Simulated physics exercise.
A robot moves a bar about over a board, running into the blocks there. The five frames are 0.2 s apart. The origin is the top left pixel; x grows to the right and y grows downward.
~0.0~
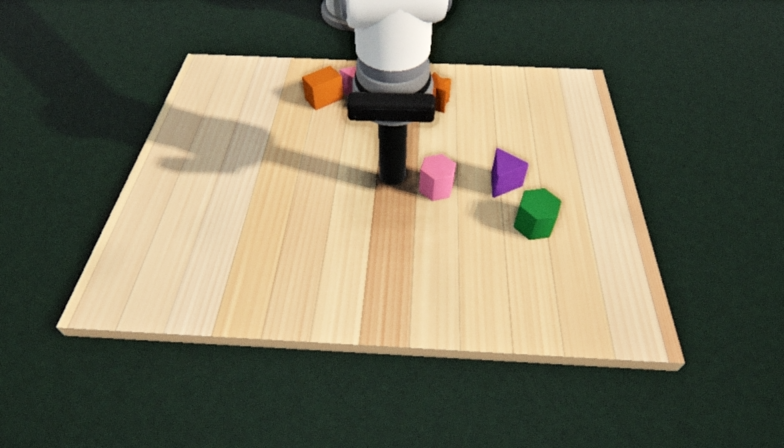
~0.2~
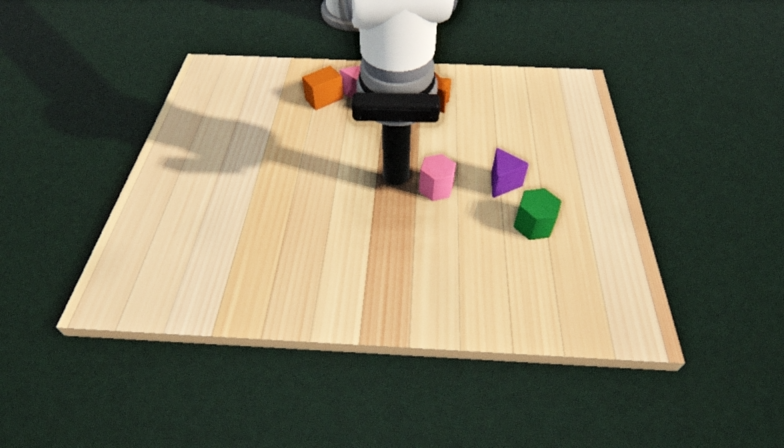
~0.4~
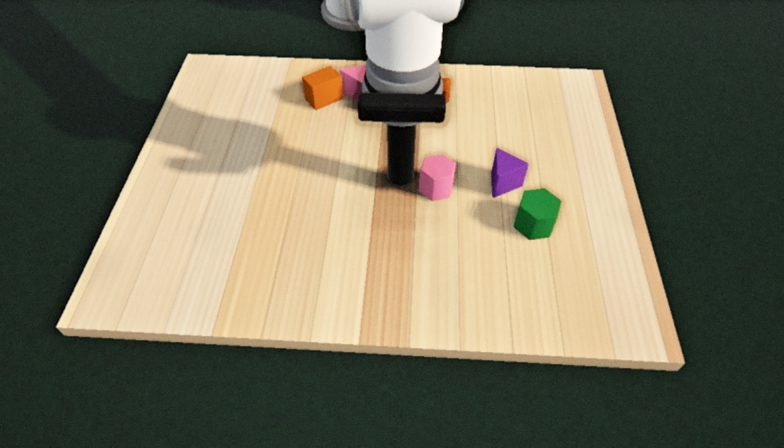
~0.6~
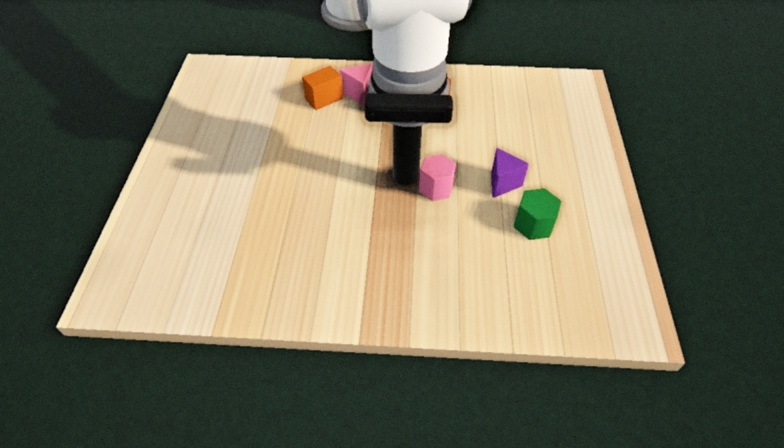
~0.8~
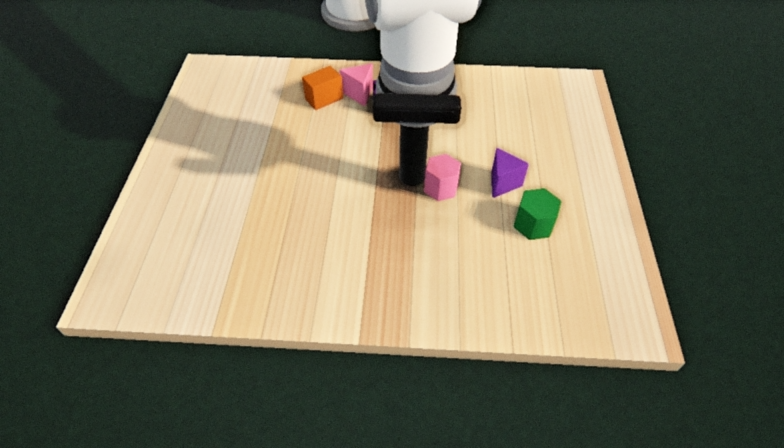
To begin with, a robot's black bar stands on a wooden board just left of a pink hexagonal block, with purple and green blocks farther right. The bar slides slowly right while the blocks stay still, then meets the pink block and nudges it slightly right.
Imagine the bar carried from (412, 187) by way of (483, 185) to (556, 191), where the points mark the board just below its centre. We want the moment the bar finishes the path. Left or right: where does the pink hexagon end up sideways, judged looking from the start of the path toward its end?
Its shift is leftward.
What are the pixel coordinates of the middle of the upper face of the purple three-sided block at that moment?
Final place: (608, 148).
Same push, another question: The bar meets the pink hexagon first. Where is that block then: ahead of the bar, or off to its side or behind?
It is still there in front.
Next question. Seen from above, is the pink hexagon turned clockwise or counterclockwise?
Anticlockwise.
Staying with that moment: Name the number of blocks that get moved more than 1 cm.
Two blocks, no more.
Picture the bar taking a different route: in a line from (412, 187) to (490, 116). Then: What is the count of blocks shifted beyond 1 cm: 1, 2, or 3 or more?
My best guess is that a single block moves over 1 cm.
The first path, step by step. One third of the way, bar at (461, 174); pink hexagon at (493, 162); purple three-sided block at (521, 161).
Two thirds of the way, bar at (510, 175); pink hexagon at (542, 161), turned 15° anticlockwise; purple three-sided block at (568, 156).
At the end, bar at (560, 180); pink hexagon at (590, 161), turned 40° anticlockwise; purple three-sided block at (608, 148), turned 35° anticlockwise; green hexagon still.
